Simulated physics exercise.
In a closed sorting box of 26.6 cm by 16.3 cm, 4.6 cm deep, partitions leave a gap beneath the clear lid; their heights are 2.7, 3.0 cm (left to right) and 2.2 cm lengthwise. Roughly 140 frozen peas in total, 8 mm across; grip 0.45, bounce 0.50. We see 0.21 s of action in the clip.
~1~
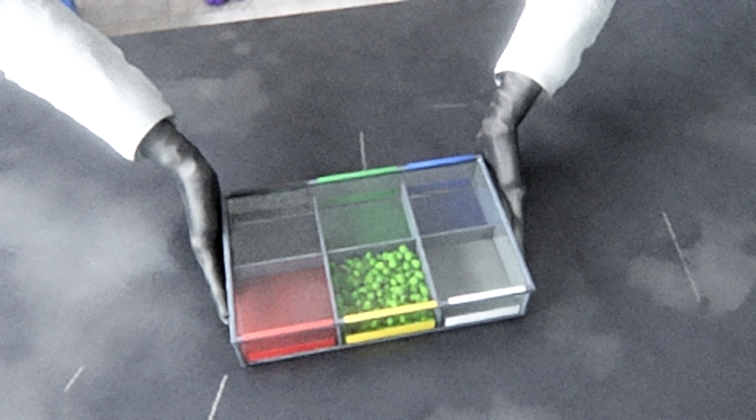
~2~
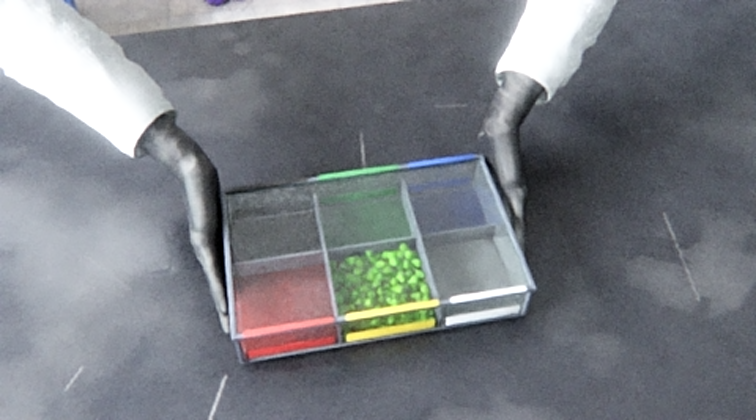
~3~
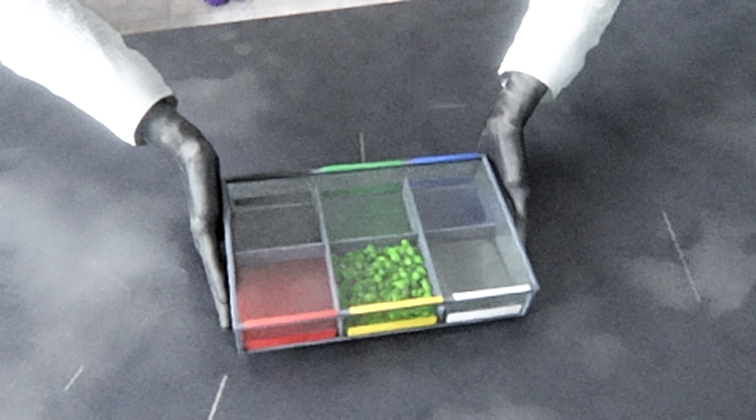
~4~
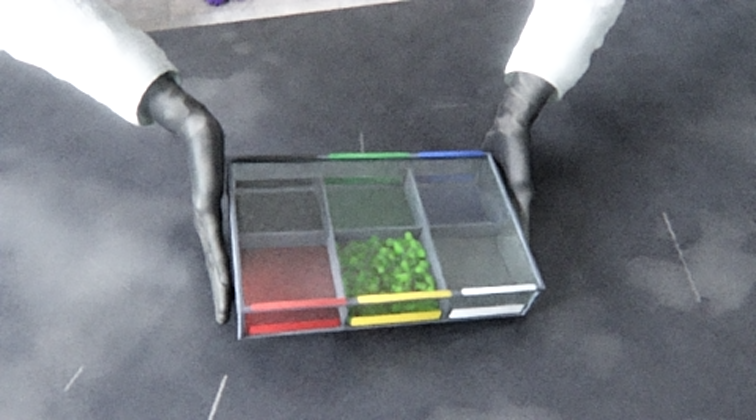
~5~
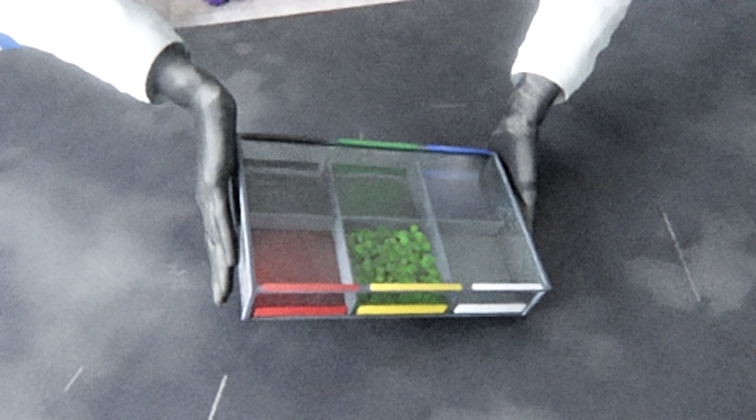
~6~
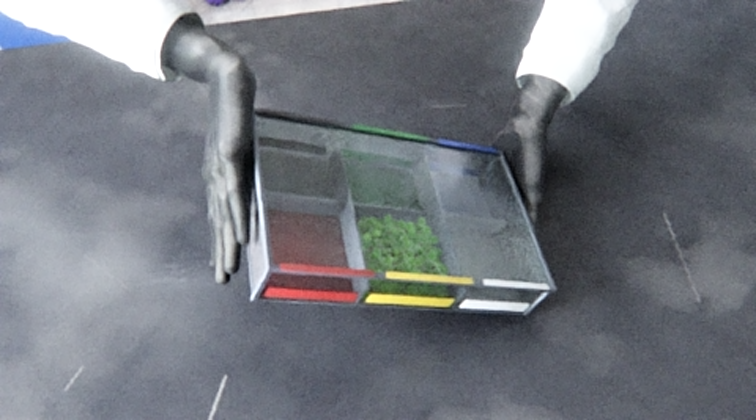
Clear-lidded sorting box of green peas in the yellow-marked compartment, tilting steadily as two dark hands raise and turn it.
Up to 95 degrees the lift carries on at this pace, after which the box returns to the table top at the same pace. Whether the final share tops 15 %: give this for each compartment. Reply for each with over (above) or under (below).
Red compartment - under, blue compartment - under, green compartment - under, yellow compartment - over, white compartment - over, black compartment - under.
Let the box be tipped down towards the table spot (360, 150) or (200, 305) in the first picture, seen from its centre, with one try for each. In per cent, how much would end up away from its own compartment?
Near 90 and 80 percent, in that order.
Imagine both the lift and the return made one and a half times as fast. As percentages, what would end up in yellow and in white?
In that case yellow would keep 55 % and white would keep 40 %.
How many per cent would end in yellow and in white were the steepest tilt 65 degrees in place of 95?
You'd find yellow with 90 % and white with 10 %.
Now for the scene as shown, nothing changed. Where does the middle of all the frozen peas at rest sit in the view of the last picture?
About (425, 293).
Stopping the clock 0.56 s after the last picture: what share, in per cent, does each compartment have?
Red 0 %, blue 0 %, green 0 %, yellow 80 %, white 20 %, black 0 %.
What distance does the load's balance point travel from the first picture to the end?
I'd put the distance at roughly 6.5 cm.
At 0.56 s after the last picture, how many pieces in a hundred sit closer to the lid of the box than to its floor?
About 80 per cent.
Then, 0.56 s after the last picture, tilt 94 degrees; yellow 80 %, white 20 %.
Then, 0.93 s after the last picture, tilt 40 degrees; blue 5 %, yellow 55 %, white 40 %.
Then, 1.41 s after the last picture, tilt 0 degrees; blue 5 %, yellow 55 %, white 45 %.
In the end, red 0 %, blue 5 %, green 0 %, yellow 55 %, white 45 %, black 0 %.
